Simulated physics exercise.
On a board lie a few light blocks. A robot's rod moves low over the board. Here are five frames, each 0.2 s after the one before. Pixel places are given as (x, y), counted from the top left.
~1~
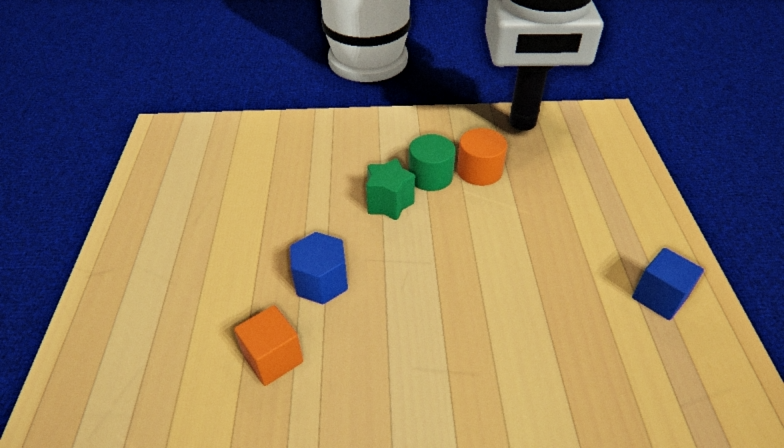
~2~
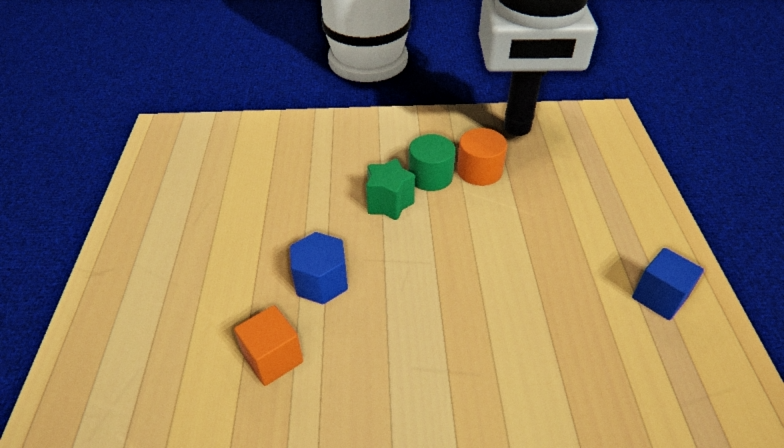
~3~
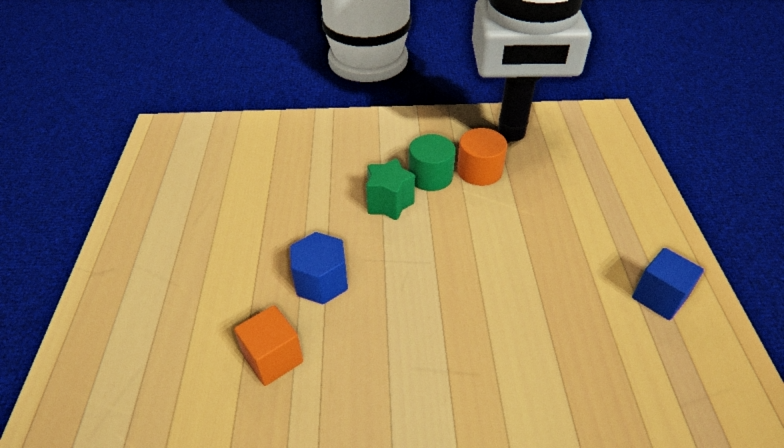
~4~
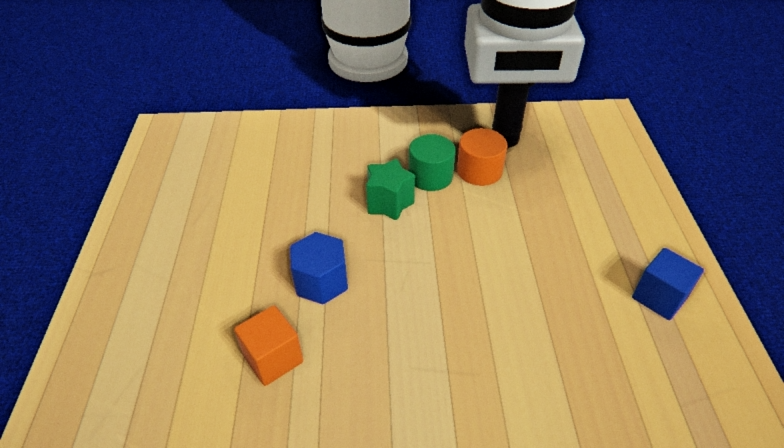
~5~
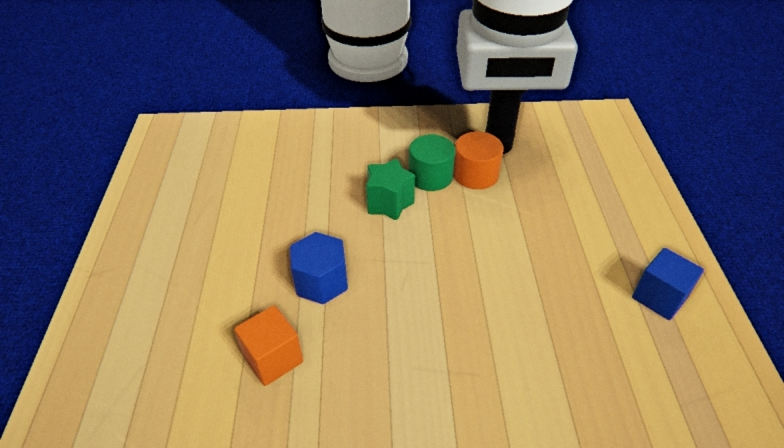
A robot arm's rod moves left and slightly nudges the orange round block on the board.
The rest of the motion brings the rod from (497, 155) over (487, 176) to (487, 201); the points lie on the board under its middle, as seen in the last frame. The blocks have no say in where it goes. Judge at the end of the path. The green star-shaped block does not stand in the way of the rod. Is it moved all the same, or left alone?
Stays where it is.
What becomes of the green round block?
It's moved.
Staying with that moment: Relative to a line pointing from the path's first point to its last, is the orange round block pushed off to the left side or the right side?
To the right.
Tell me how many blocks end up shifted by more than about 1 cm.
My count: 2.
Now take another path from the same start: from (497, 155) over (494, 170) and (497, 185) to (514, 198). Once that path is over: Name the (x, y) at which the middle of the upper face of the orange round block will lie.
Roughly at (466, 166).
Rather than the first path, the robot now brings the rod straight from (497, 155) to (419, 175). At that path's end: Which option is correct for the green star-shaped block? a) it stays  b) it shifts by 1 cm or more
b.
The first path, step by step. Halfway along, rod (488, 168); green round block (419, 152); orange round block (464, 165).
At the end, rod (489, 192); green star-shaped block not moved; green round block (418, 152); orange round block (453, 179).
